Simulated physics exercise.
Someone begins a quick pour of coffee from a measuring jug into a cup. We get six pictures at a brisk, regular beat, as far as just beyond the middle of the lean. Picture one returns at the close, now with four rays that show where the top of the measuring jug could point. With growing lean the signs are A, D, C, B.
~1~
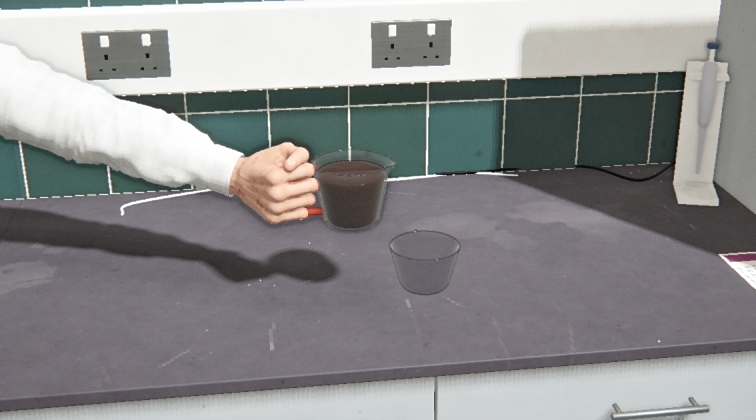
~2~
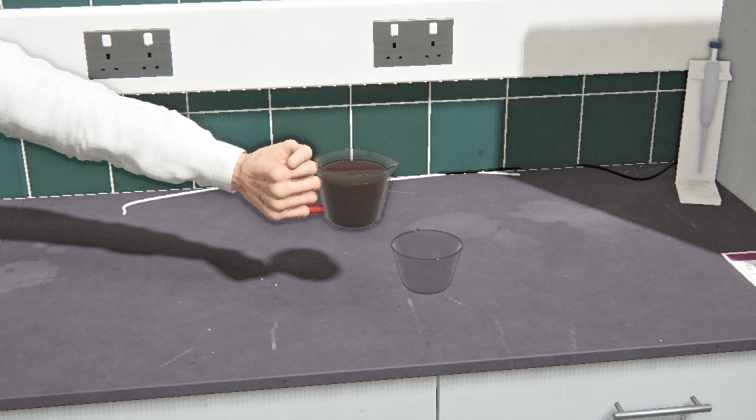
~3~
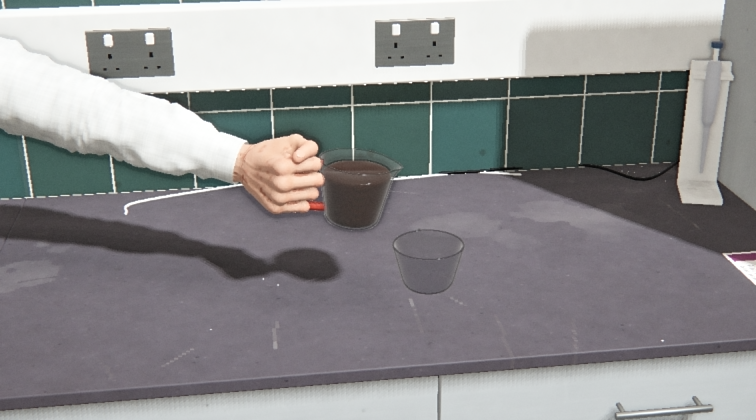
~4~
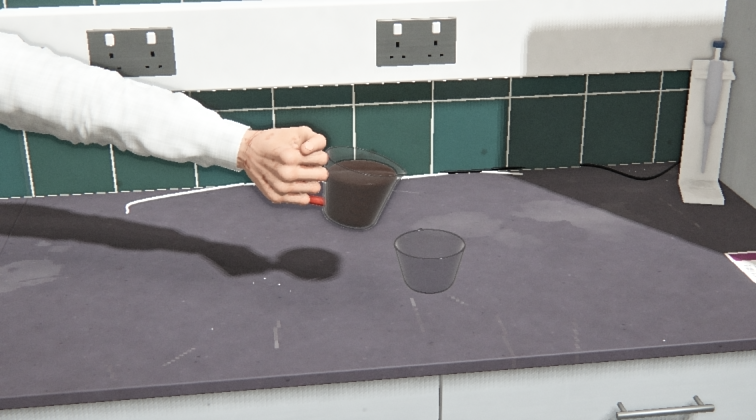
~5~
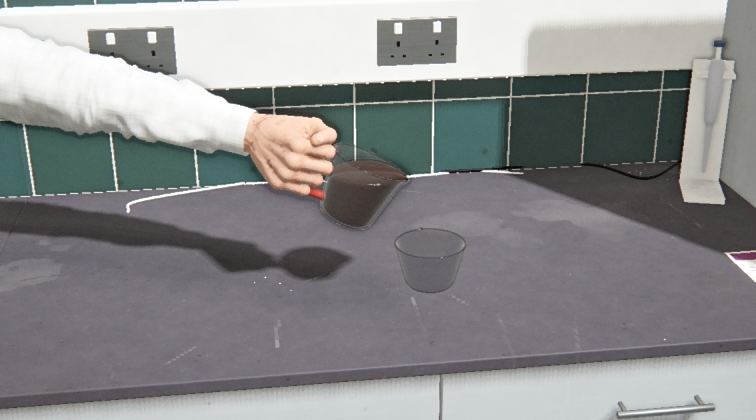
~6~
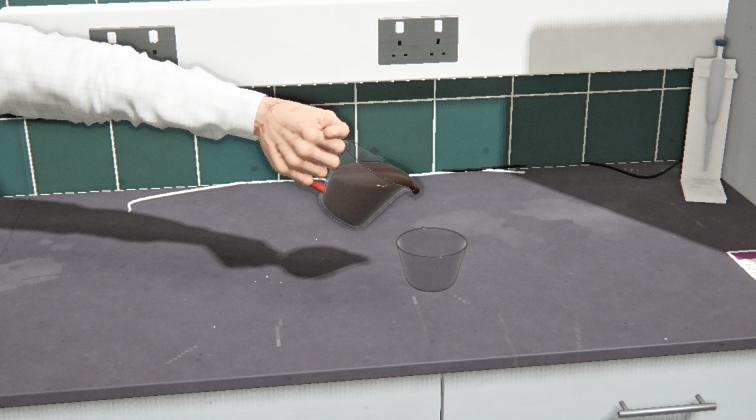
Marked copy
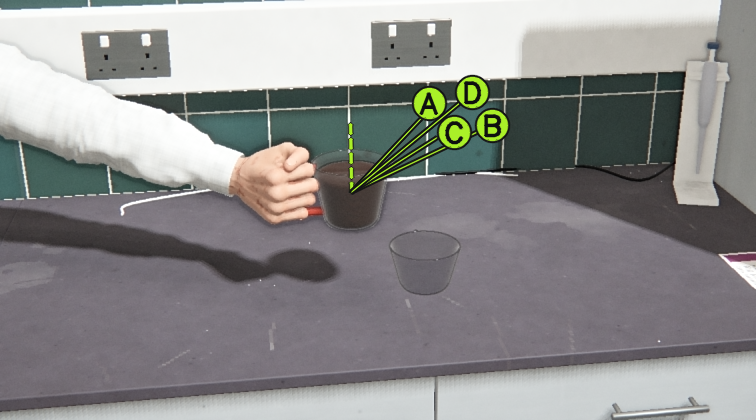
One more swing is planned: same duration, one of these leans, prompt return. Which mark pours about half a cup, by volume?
The best mark is D.
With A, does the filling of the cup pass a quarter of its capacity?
Yes, clearly.
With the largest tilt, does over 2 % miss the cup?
Yes, it does.
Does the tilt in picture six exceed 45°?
No, it does not.
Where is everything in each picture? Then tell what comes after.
In the first picture, upright, lip at (395, 162); rim of the cup round (425, 244); nothing has left yet.
In the second picture, upright, lip at (397, 162); nothing has left yet.
In the third picture, tipped about 7°, lip at (401, 166); nothing has left yet.
In the fourth picture, tipped about 15°, lip at (405, 172); nothing has left yet.
In the fifth picture, tipped about 25°, lip at (408, 179); nothing has left yet.
In the sixth picture, tipped about 35°, lip at (410, 187); coffee is over the lip, down to (415, 190).
On the marked copy, A at (420, 118); B at (477, 132); C at (436, 137); D at (459, 103).
With A, the cup ends with about 37 % of what it can hold.
With B, the cup ends with about 72 % of what it can hold; 9 % of the coffee is spilt.
With C, the cup ends with about 63 % of what it can hold; 4 % of the coffee is spilt.
With D, the cup ends with about 50 % of what it can hold.
